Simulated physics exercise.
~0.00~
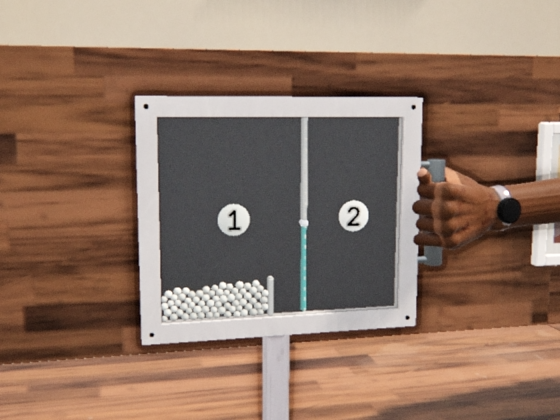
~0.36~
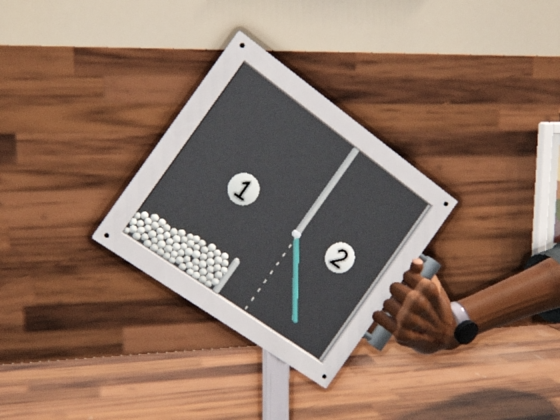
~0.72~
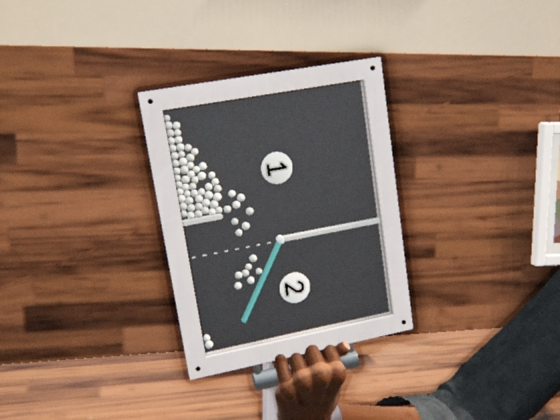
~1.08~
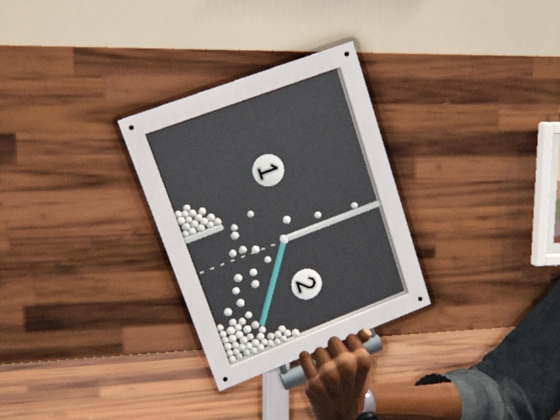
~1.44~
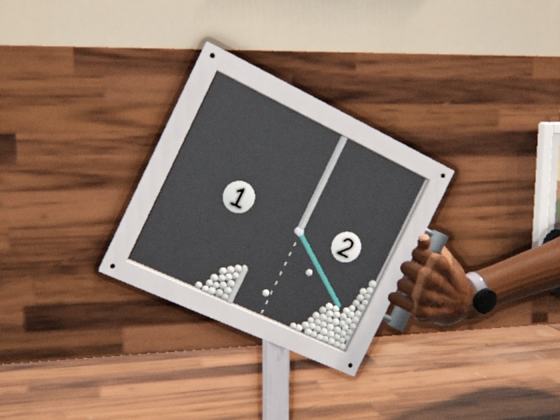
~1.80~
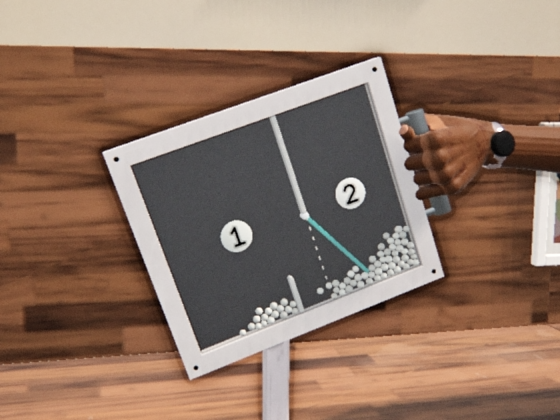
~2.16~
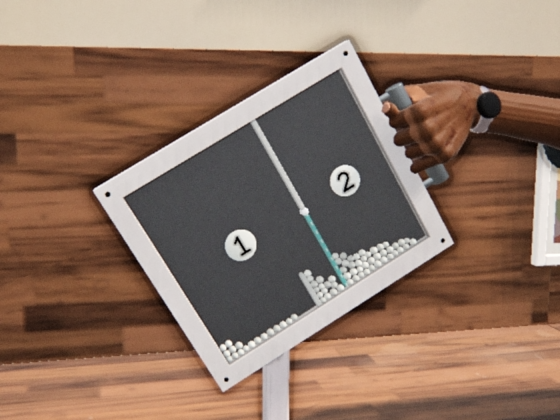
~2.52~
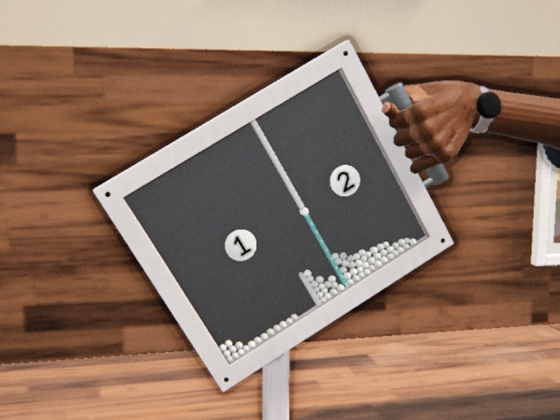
A hand-turned case tips clockwise, then swings back anticlockwise, leaving white beads in both sides.
